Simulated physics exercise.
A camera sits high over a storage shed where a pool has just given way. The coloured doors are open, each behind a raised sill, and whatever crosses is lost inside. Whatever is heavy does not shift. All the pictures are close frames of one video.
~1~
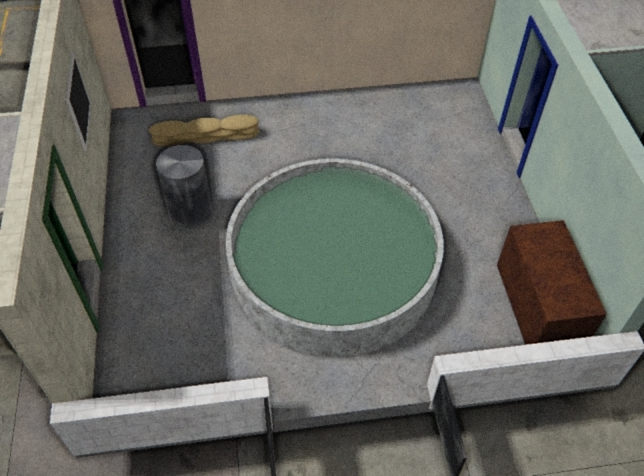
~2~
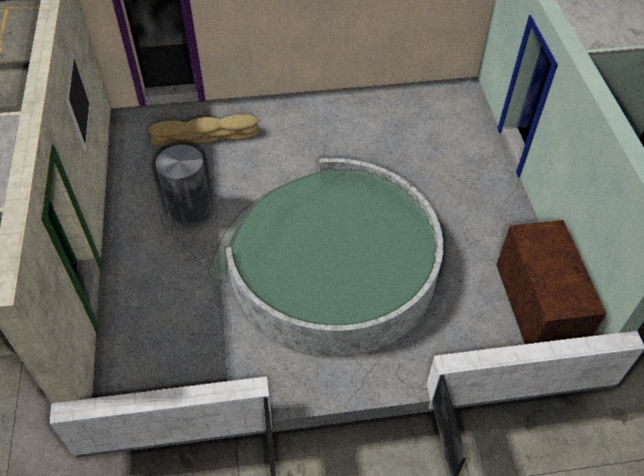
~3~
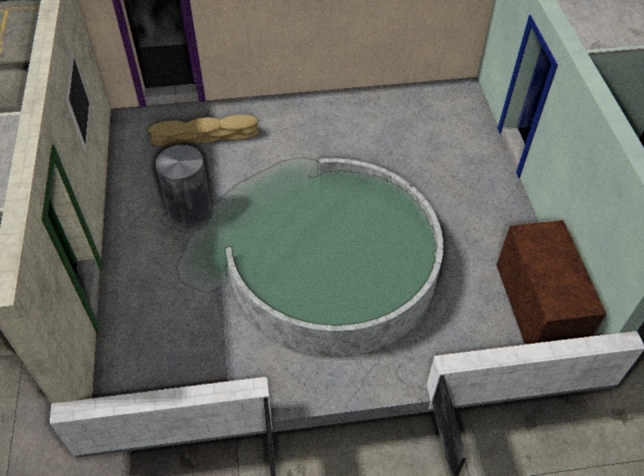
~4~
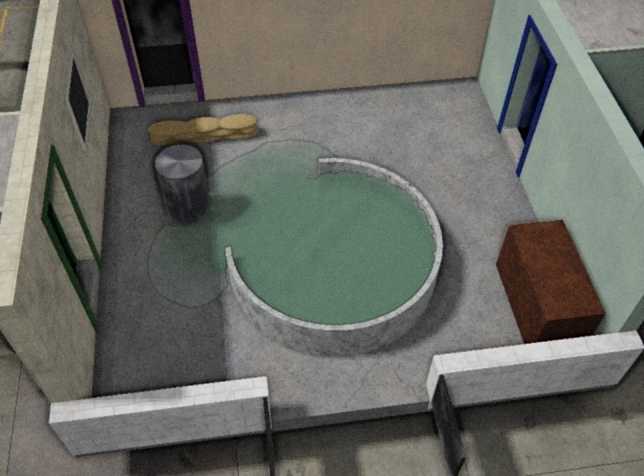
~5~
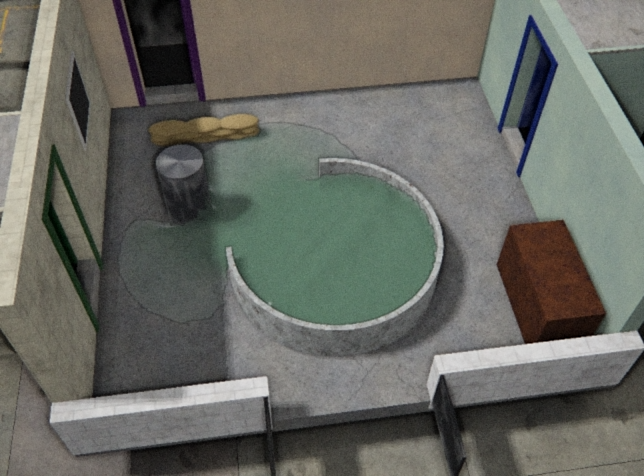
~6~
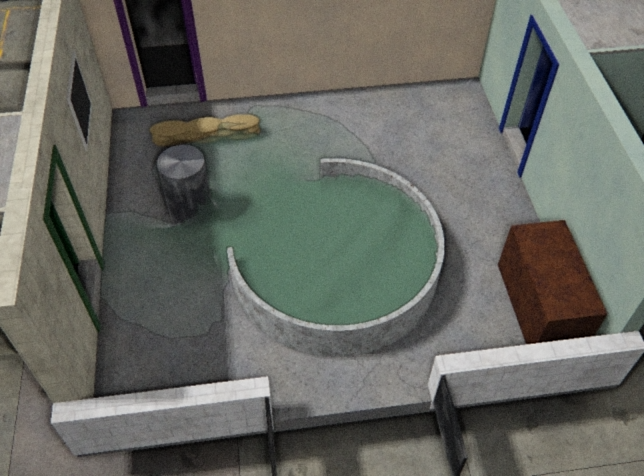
Green water poured out through a gap that opened in the round pool's far left side, spreading across the grey floor around the metal drum, past the tan sacks and toward the green-framed doorway.
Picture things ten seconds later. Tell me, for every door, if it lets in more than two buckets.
Result: The blue door will not top two buckets. The green door will not top two buckets. The purple door will not top two buckets.
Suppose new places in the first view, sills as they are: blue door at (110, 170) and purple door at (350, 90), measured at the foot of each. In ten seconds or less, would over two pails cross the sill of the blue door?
Put simply, the blue door gets past the mark.
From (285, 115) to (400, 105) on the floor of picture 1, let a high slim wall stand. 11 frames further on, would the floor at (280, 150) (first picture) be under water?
At that spot: Submerged.
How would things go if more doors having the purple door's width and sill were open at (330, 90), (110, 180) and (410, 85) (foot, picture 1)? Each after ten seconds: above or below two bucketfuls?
Door by door, it goes misses the line, clears the line, misses the line.
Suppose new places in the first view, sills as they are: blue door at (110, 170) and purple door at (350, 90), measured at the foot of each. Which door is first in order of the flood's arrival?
I reckon it's the door marked green.
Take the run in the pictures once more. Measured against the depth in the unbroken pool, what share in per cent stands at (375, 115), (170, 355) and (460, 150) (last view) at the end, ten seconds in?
Readings in sequence: 16, 20, 14 percent.
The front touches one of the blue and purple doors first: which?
First comes the one in purple.
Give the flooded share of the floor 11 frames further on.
Roughly 45 per cent.
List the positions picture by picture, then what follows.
In the first frame, still water in the round pool at (335, 240).
In the second frame, the front is at a hidden place, out from the gap on the round pool's far side.
In the third frame, water pours out on the round pool's far side and has run to (191, 282).
In the fourth frame, the front is at (320, 150), out from the gap on the round pool's far side.
In the fifth frame, the front is at (139, 294), out from the gap on the round pool's far side.
In the sixth frame, the front is at (286, 111), out from the gap on the round pool's far side.
A moment on, water covers 30 % of the floor; the blue door not reached, the green door wet at the sill, nothing in, the purple door not reached.
Next, water covers 45 % of the floor; the blue door not reached, the green door wet at the sill, nothing in, the purple door wet at the sill, nothing in.
Then, water covers 65 % of the floor; the blue door not reached, the green door wet at the sill, nothing in, the purple door wet at the sill, nothing in.
Later, water covers 90 % of the floor; the blue door under two buckets in, the green door wet at the sill, nothing in, the purple door wet at the sill, nothing in.
In the end, water covers 100 % of the floor; the blue door under two buckets in, the green door wet at the sill, nothing in, the purple door wet at the sill, nothing in.
